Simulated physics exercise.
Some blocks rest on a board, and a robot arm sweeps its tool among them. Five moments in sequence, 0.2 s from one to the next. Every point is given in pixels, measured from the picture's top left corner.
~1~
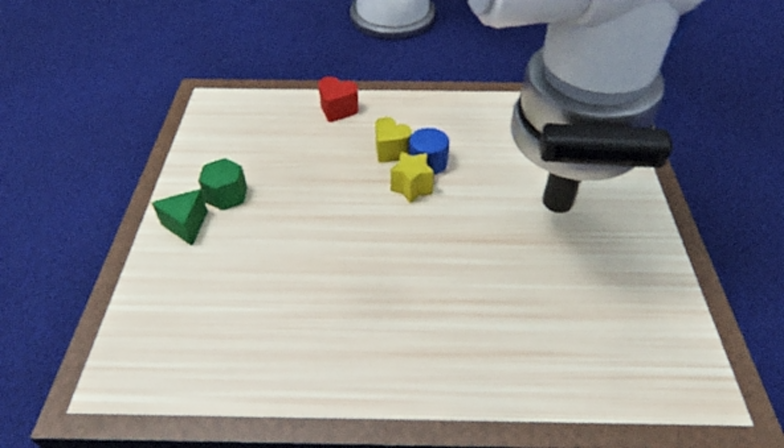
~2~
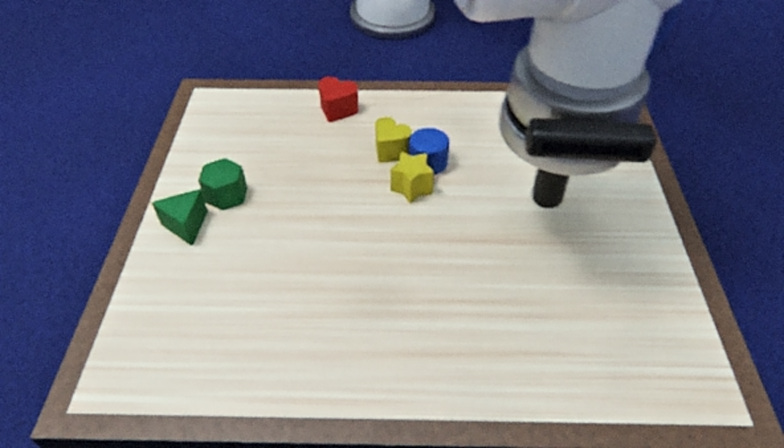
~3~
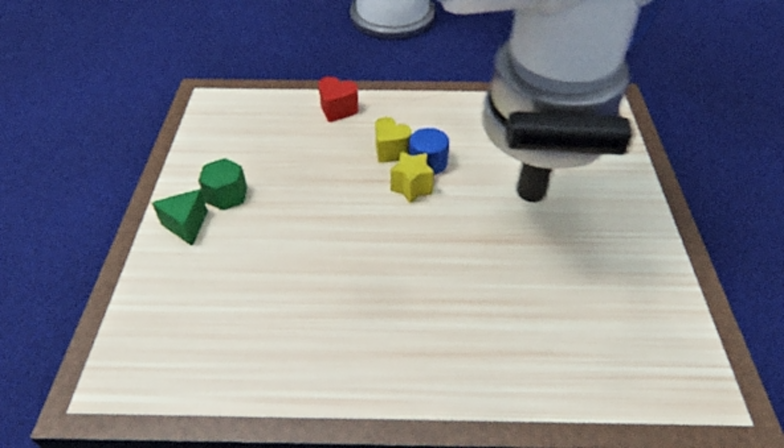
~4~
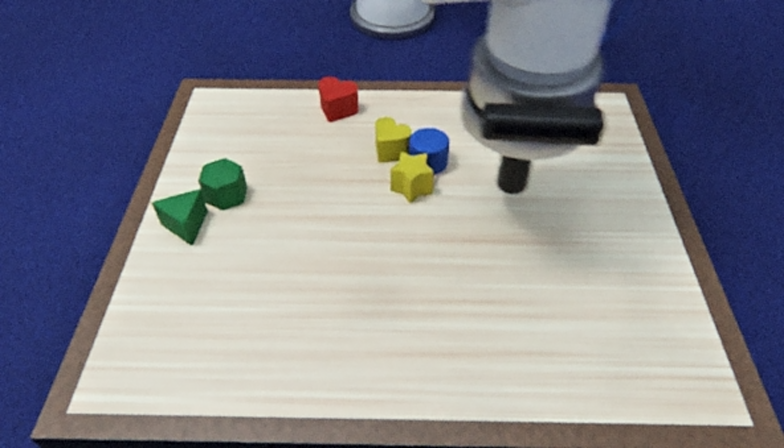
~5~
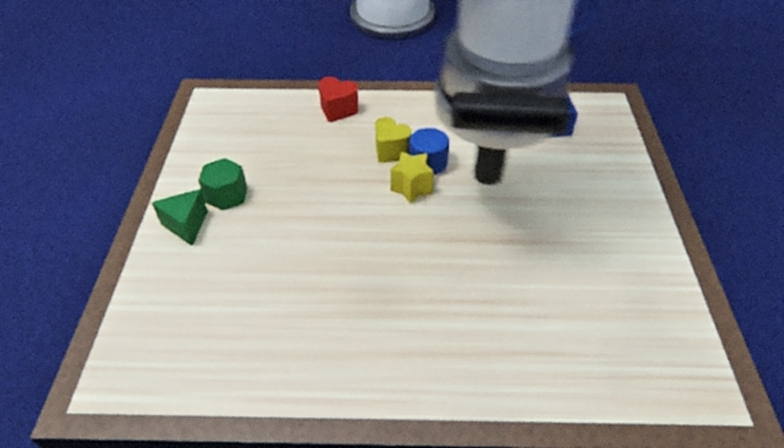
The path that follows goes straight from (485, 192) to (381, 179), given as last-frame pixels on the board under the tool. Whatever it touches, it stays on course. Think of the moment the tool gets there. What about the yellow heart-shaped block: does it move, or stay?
At the moment the path ends, the yellow heart-shaped block still stands where it did.
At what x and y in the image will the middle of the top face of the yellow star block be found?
At pixel (355, 167).
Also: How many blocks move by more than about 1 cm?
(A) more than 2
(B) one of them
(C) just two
It's B.
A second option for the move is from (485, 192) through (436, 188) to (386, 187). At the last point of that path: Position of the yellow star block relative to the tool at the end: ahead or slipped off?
Looking at the end of the path, the yellow star block is still being driven ahead.
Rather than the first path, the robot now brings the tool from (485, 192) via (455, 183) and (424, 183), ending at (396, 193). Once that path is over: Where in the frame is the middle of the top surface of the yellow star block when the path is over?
It sits at (366, 175).
The first path, step by step. One third of the way, tool at (451, 172); nothing pushed yet.
Two thirds of the way, tool at (415, 168); yellow star block at (387, 165).
At the end, tool at (381, 163); yellow heart-shaped block unmoved; yellow star block at (355, 167), turned 15° anticlockwise.
